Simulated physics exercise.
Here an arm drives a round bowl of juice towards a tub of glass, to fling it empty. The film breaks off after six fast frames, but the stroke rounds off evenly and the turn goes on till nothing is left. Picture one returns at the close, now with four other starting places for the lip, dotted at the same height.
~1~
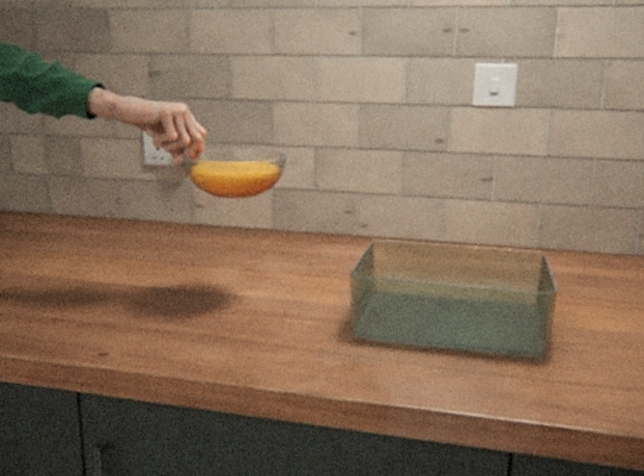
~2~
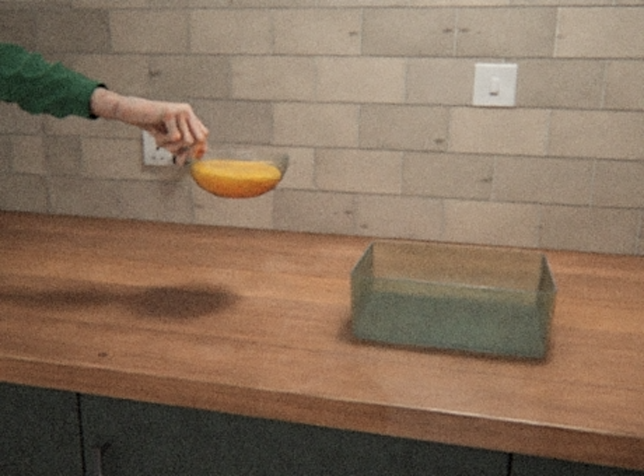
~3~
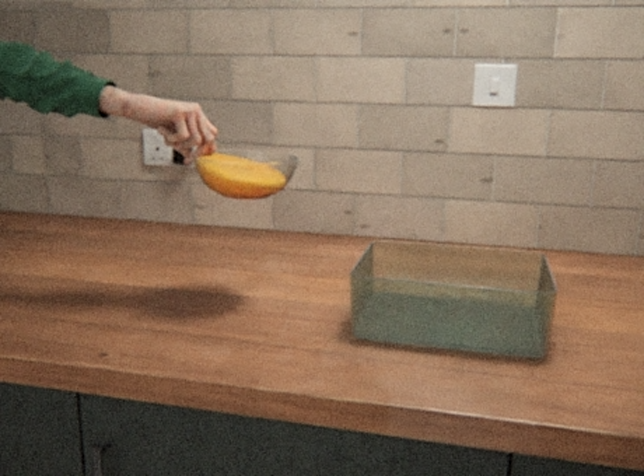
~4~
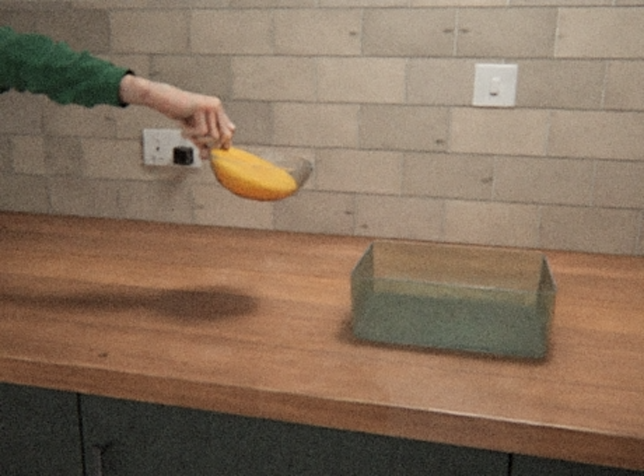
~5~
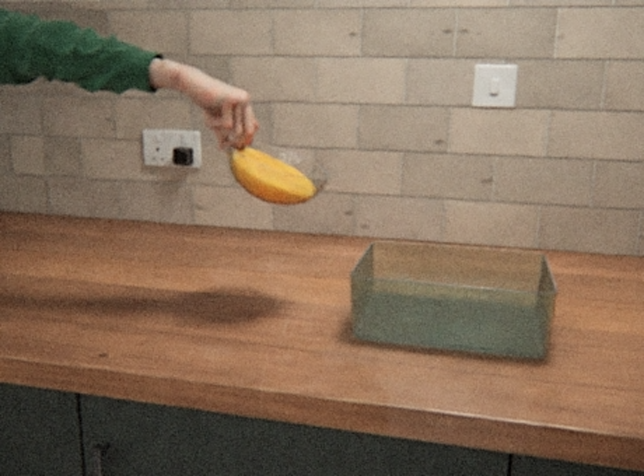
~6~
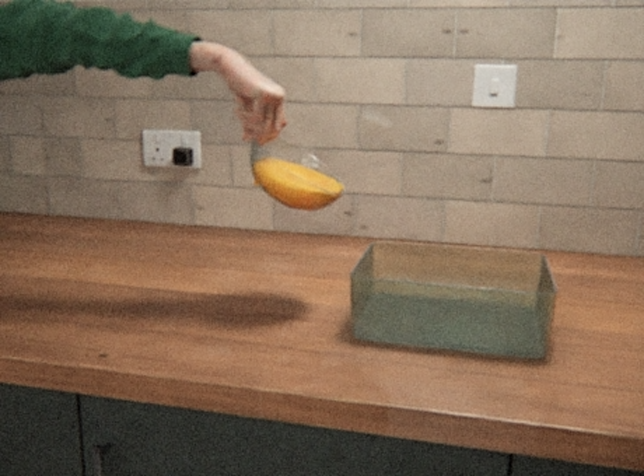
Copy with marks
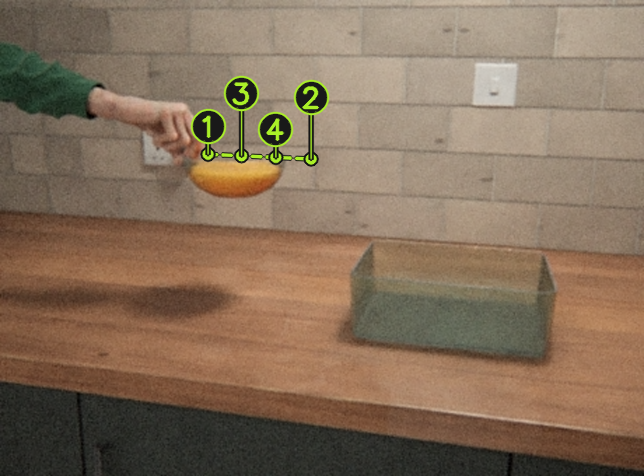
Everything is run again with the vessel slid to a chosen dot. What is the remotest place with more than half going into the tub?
Go for 3.
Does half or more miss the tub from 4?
No, that is safe.
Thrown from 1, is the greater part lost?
Yes, that goes wrong.
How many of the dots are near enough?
Three of the four.
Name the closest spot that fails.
1 it is.
In lime, 1 at (208, 154); 2 at (311, 159); 3 at (241, 155); 4 at (275, 157).
For spot 1, about 17 % lands in the tub, 79 % falls short and 4 % goes beside or beyond.
For spot 2, about 78 % lands in the tub, 3 % falls short and 19 % goes beside or beyond.
For spot 3, about 77 % lands in the tub, 16 % falls short and 7 % goes beside or beyond.
For spot 4, about 87 % lands in the tub, 3 % falls short and 11 % goes beside or beyond.
